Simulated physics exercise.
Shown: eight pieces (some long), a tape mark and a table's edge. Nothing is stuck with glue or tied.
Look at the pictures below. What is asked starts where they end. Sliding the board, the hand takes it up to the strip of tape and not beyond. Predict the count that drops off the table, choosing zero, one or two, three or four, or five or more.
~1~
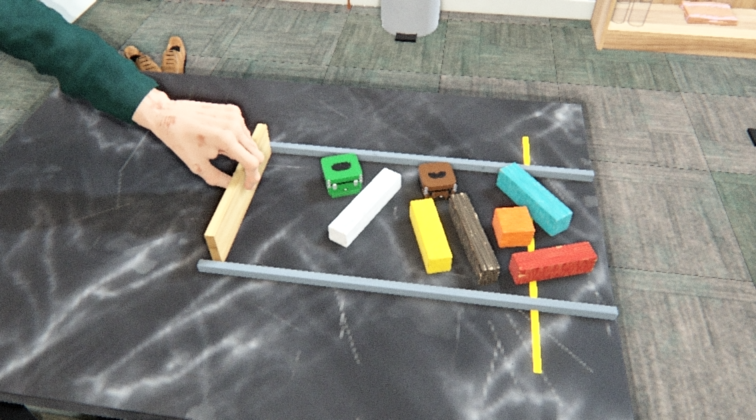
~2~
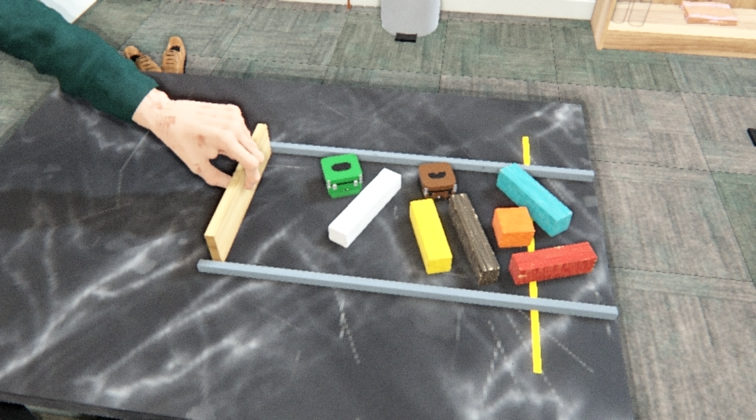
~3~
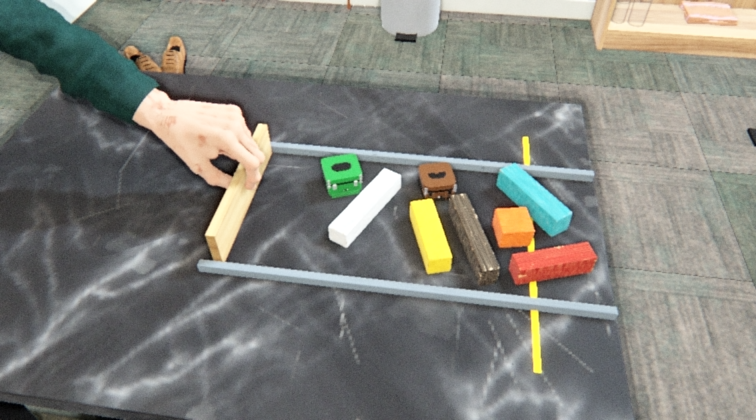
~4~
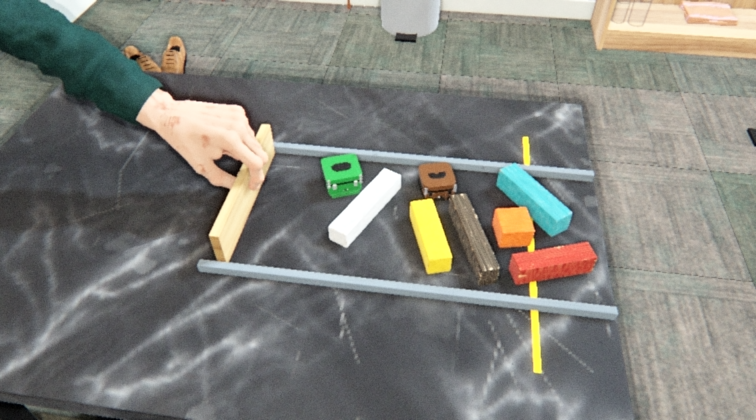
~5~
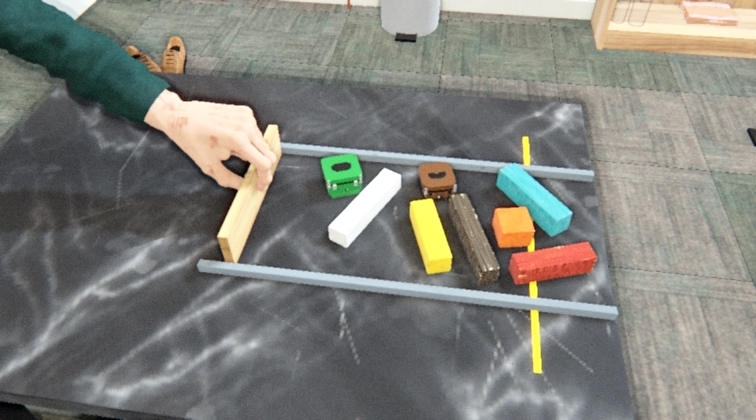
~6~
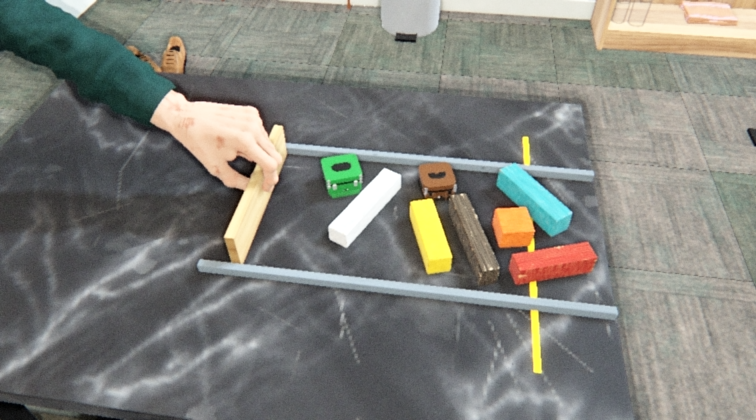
Turns out three or four get pushed past the edge and drop.
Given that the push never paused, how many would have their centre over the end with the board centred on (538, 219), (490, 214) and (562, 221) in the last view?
First 3, next 0, last 5.
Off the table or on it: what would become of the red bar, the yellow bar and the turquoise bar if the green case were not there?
The red bar comes off; the yellow bar stays put; the turquoise bar comes off.
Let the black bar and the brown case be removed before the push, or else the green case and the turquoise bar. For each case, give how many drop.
That makes 0 fallen, then 2 fallen in the other try.
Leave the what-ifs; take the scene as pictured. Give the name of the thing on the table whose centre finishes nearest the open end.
It's the black bar that is foremost.
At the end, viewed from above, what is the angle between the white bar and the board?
Somewhere near 25 degrees, I'd say.
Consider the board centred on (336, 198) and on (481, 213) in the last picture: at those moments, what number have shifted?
That makes 2 at the first spot and 8 at the second.
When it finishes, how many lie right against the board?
Count: 2.
A little later, none off yet; red bar at rest near (552, 263); turquoise bar at rest near (532, 199); orange block at rest near (513, 227).
When it is over, the number that fall off is three or four; down, orange block, turquoise bar and red bar.
